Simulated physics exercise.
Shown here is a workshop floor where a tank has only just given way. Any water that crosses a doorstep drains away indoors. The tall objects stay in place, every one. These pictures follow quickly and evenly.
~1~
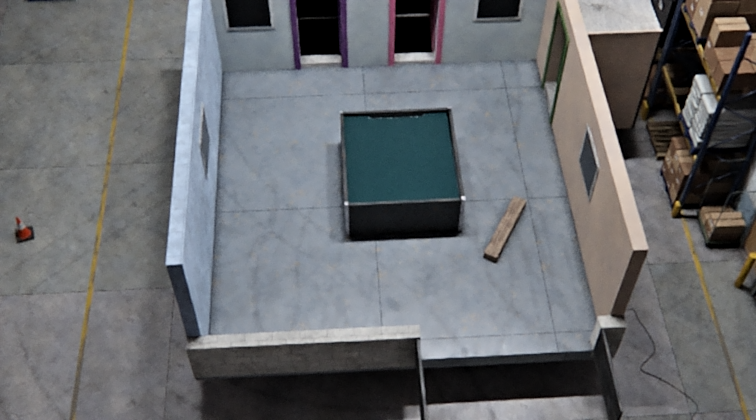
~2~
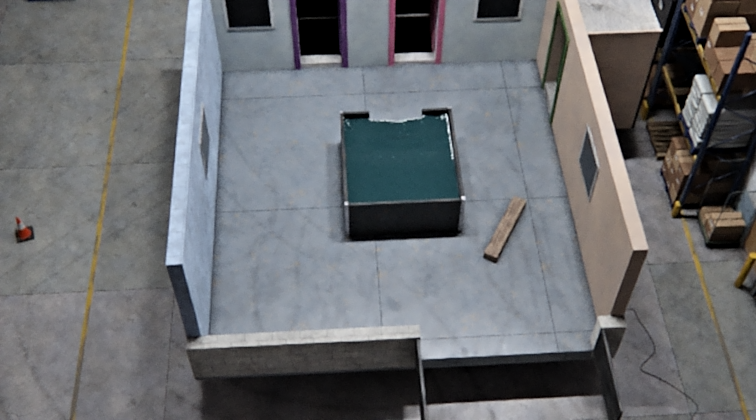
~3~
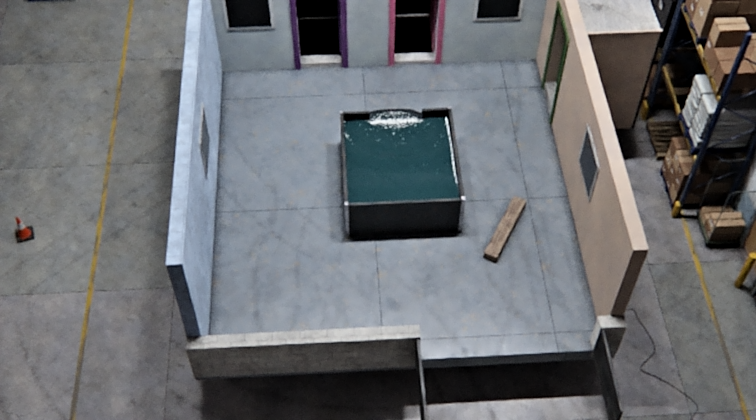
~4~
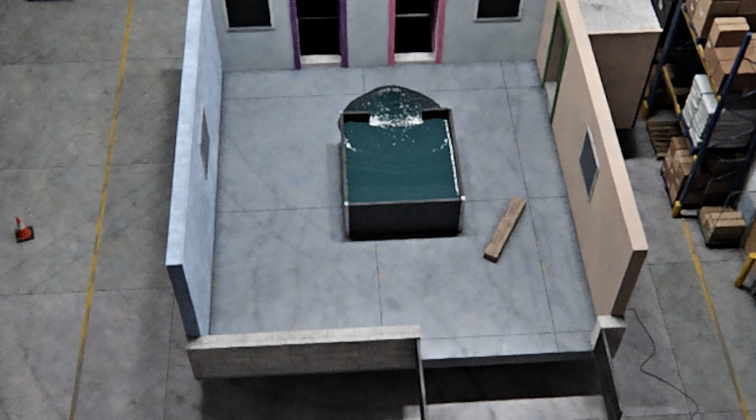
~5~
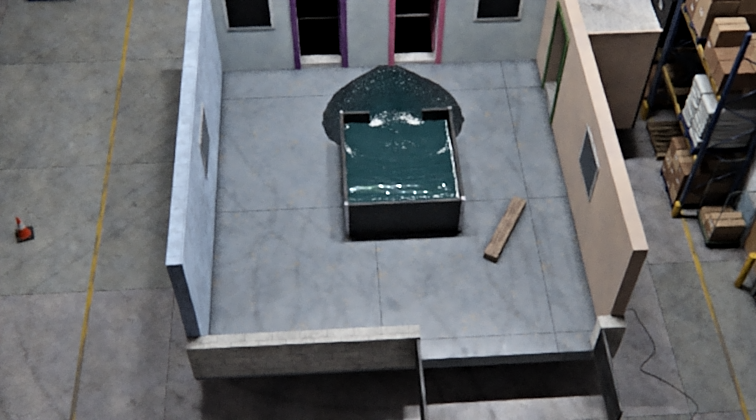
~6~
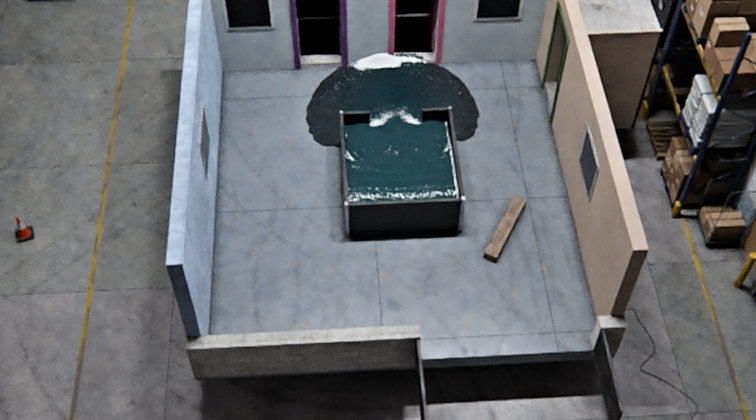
A roofless mock-up room with a pale blue left wall and a beige right wall stands on a grey workshop floor, seen from high above by a still camera. Inside, a dark open tank of green water sits near a wooden plank, with stocked shelves at the far right. Water pours through a gap in the tank's far side, spreading in a widening dark pool toward the back wall.
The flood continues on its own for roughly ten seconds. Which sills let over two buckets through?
The pink door breaks the limit, the purple door breaks the limit, the green door respects the limit.
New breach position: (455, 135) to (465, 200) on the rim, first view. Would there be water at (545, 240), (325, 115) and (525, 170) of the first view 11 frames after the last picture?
As listed: Flooded, no water, awash.
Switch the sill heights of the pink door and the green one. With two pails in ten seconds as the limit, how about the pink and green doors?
Pink door: Too much; green door: Too much.
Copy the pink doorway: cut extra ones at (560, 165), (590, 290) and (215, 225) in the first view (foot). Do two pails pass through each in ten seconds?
Door one stays inside the limit, door two stays inside the limit, door three stays inside the limit.
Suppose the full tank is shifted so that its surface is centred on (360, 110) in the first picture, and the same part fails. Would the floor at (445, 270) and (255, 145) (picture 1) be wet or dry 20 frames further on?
Result: Spared; inundated.
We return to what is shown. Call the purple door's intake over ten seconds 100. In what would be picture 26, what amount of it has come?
Roughly 85 percent.
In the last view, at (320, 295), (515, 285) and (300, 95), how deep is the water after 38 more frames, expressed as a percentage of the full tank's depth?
About 2 per cent, then 2 per cent, then 6 per cent.
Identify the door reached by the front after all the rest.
The green door.
A moment on, water covers 20 % of the floor; the pink door far over two buckets in, the purple door under two buckets in, the green door not reached.
Next, water covers 25 % of the floor; the pink door far over two buckets in, the purple door over two buckets in, the green door wet at the sill, nothing in.
Then, water covers 40 % of the floor; the pink door far over two buckets in, the purple door far over two buckets in, the green door wet at the sill, nothing in.
Later, water covers 85 % of the floor; the pink door far over two buckets in, the purple door far over two buckets in, the green door wet at the sill, nothing in.
In the end, water covers 95 % of the floor; the pink door far over two buckets in, the purple door far over two buckets in, the green door wet at the sill, nothing in.
